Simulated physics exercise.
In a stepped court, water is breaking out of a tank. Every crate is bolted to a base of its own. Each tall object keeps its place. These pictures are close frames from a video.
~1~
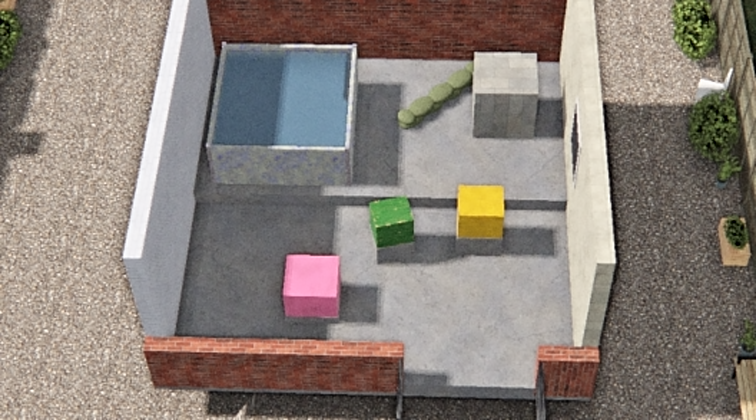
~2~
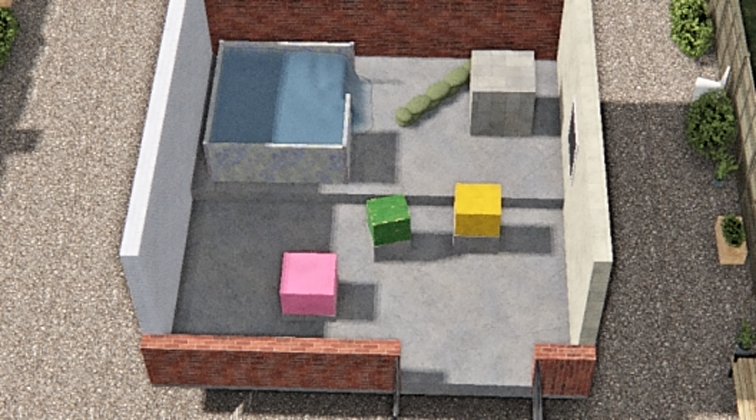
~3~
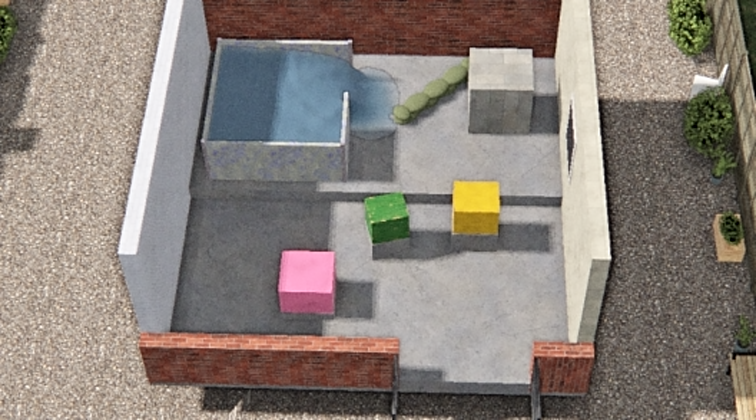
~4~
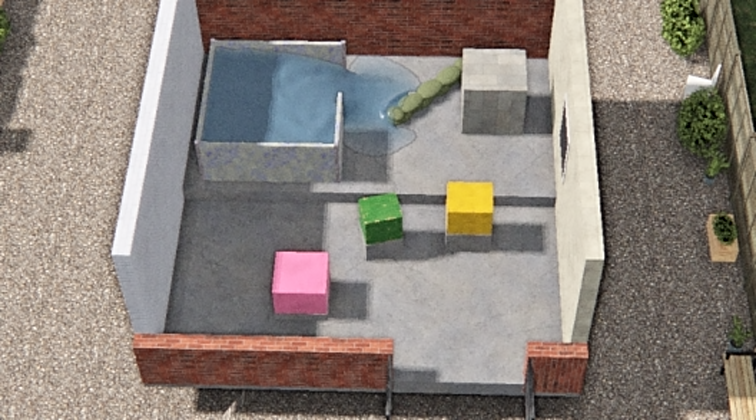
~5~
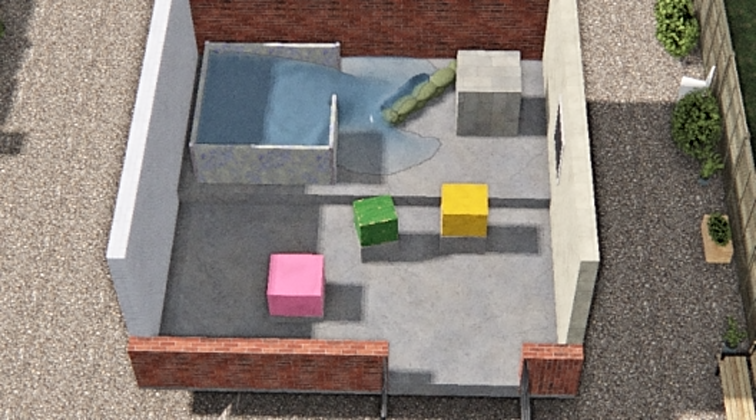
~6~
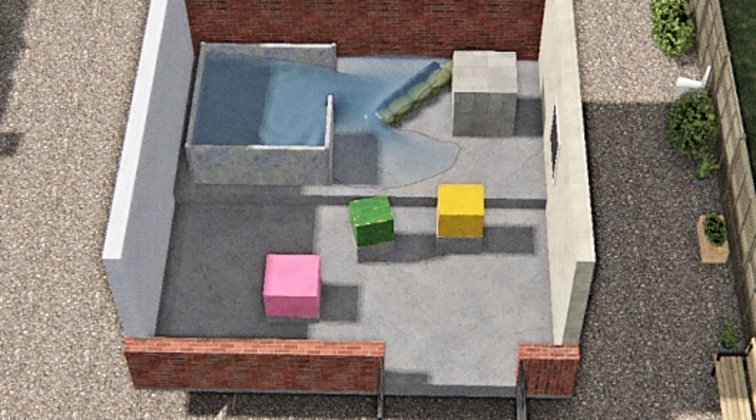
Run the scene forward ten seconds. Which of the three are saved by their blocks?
The green crate will have no water on it, the yellow crate will have no water on it, the pink crate will have no water on it.
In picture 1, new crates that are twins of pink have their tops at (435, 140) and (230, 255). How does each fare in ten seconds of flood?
I'd expect the first one gets submerged and the next one is left untouched.
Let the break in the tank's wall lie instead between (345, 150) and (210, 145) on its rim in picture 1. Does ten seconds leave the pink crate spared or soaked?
In my view the pink one gets reached.
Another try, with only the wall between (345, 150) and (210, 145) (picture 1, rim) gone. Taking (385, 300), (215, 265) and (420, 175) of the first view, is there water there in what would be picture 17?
Going through them in turn: Reached by the flood, then reached by the flood, then still unsoaked.
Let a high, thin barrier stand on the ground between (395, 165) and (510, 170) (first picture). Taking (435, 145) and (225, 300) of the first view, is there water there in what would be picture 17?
As listed: Wet, dry.
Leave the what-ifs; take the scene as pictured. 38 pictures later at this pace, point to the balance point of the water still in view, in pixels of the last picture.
I'd say around (353, 153).
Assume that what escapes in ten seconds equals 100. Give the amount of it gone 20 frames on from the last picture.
Close to 0 per cent, I'd say.
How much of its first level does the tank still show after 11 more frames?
Near 56 in a hundred.
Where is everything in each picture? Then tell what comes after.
The first frame shows still water in the water tank at (284, 98).
In the second frame, water pours out at (349, 96) and has run to (357, 78).
In the third frame, water pours out at (348, 94) and has run to (392, 128).
In the fourth frame, water pours out at (341, 96) and has run to (419, 89).
In the fifth frame, the front is at (438, 75), out from the gap at (336, 98).
In the sixth frame, the front is at (452, 61), out from the gap at (332, 98).
A moment on, water covers 30 % of the floor; the green crate water round its plinth, the yellow crate water round its plinth, the pink crate not reached.
Next, water covers 40 % of the floor; the green crate water round its plinth, the yellow crate water round its plinth, the pink crate not reached.
Then, water covers 60 % of the floor; the green crate water round its plinth, the yellow crate water round its plinth, the pink crate water round its plinth.
Later, water covers 90 % of the floor; the green crate water round its plinth, the yellow crate water round its plinth, the pink crate water round its plinth.
In the end, water covers 95 % of the floor; the green crate stayed above the water, the yellow crate stayed above the water, the pink crate stayed above the water.
